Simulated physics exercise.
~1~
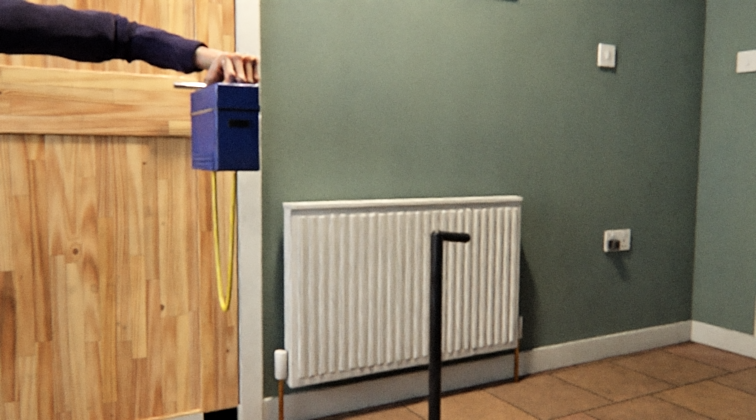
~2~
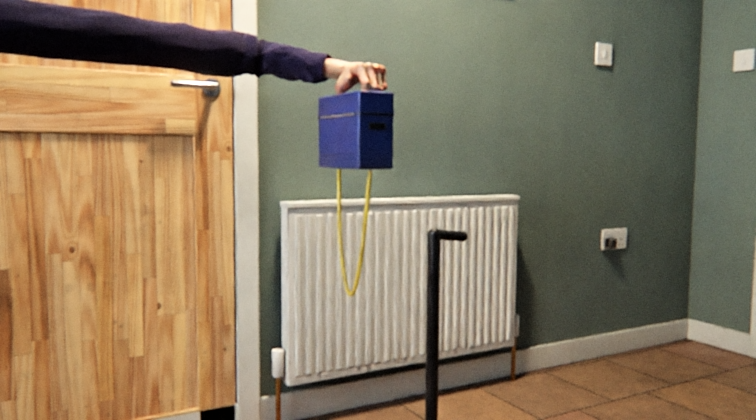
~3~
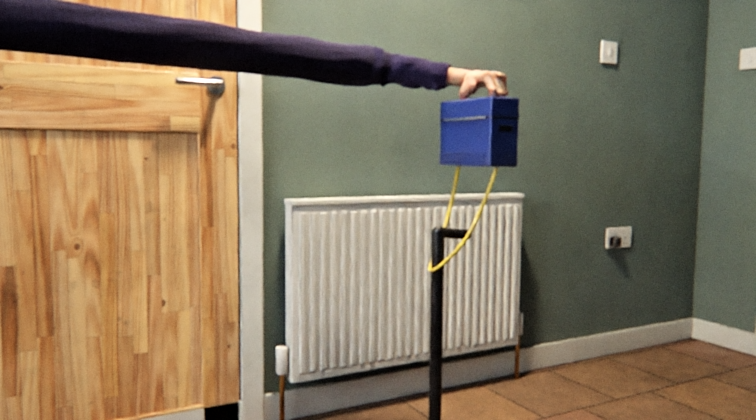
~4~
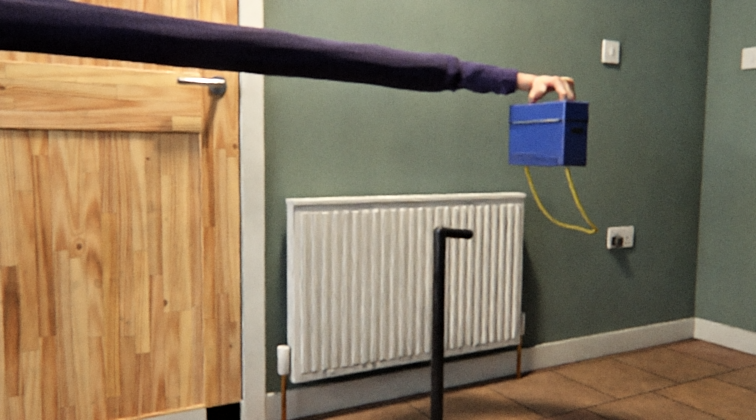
An arm in a dark purple sleeve reaches in from the left, its hand holding a blue case by the top, with a yellow loop hanging beneath. The swaying view looks across a room with a wooden door at left, a white radiator against a green wall, and a black post with a short sideways hook in front. The hand carries the upright case rightward toward the post. As the case passes above it, the low loop swings across the hook. The case continues right, and the loop comes away clean, ending clear of the post.
